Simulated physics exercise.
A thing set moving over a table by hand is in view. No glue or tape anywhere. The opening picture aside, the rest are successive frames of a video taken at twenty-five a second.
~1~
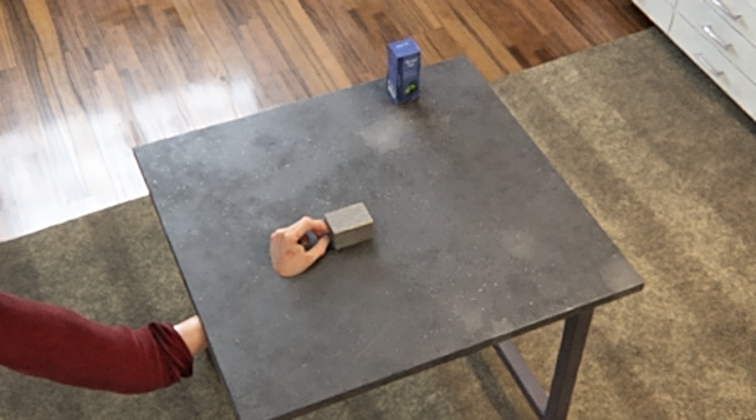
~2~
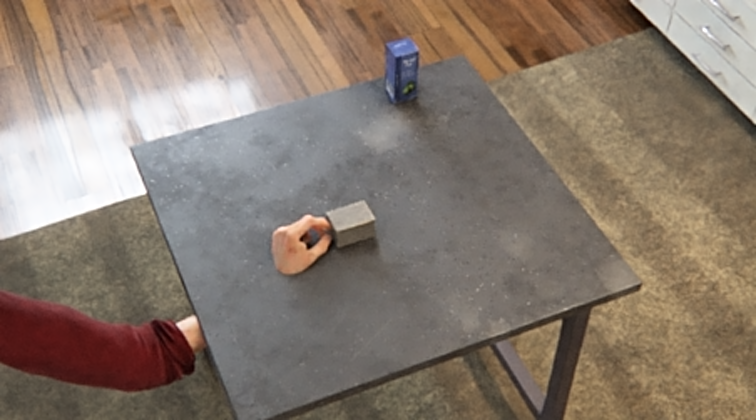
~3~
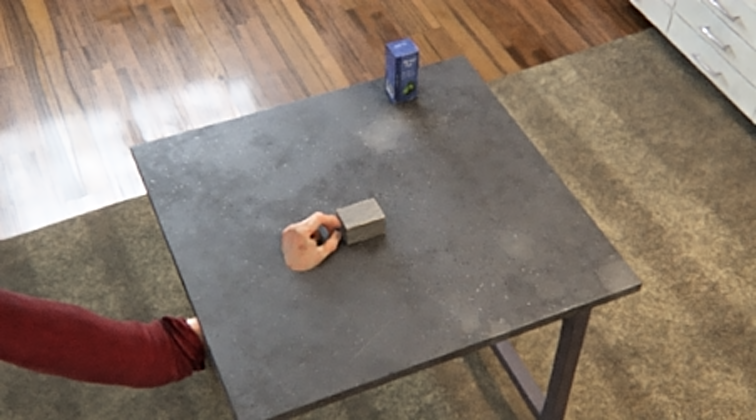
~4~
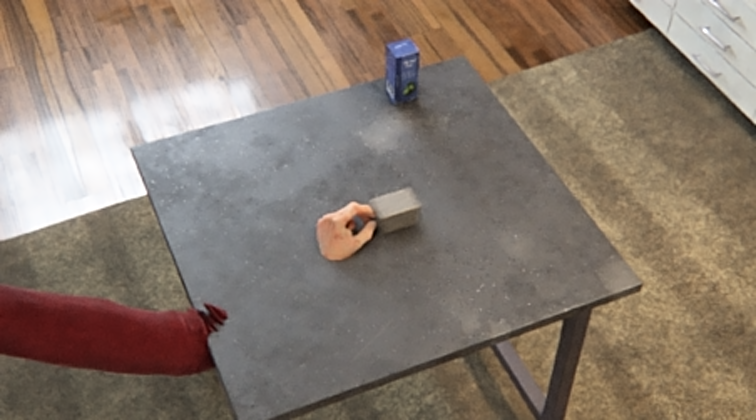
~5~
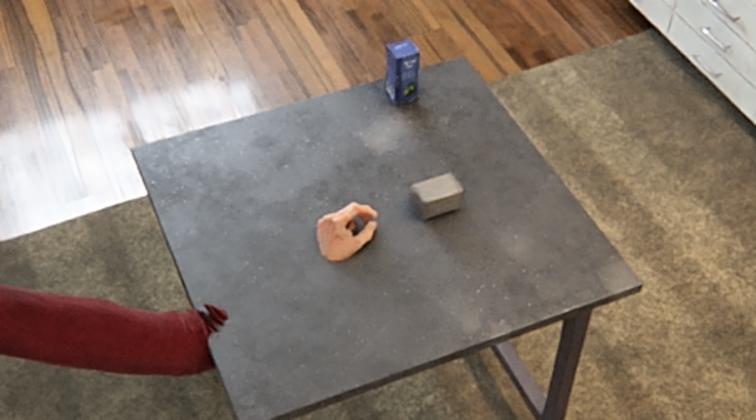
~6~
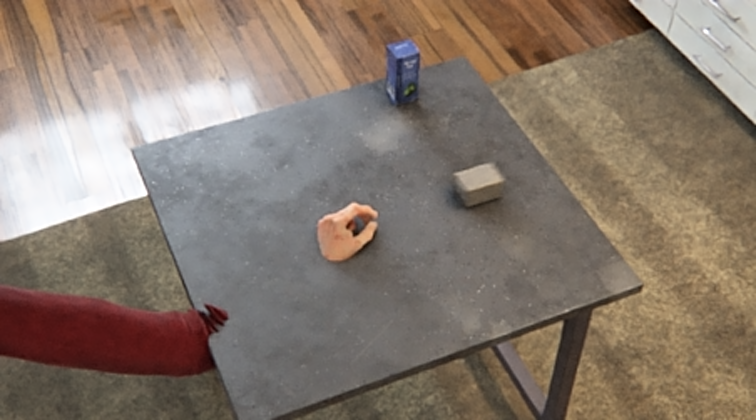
A grey block is pushed right by a hand, then slides away across the table.
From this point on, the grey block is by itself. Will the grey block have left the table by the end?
Yes, it is off the table by then.
Then, 0.10 s later than the last frame, grey block now off the table.
Then, 0.30 s later than the last frame, things are still on the move.
Then, 0.50 s later than the last frame, as before.
When it is over, off the table, grey block.
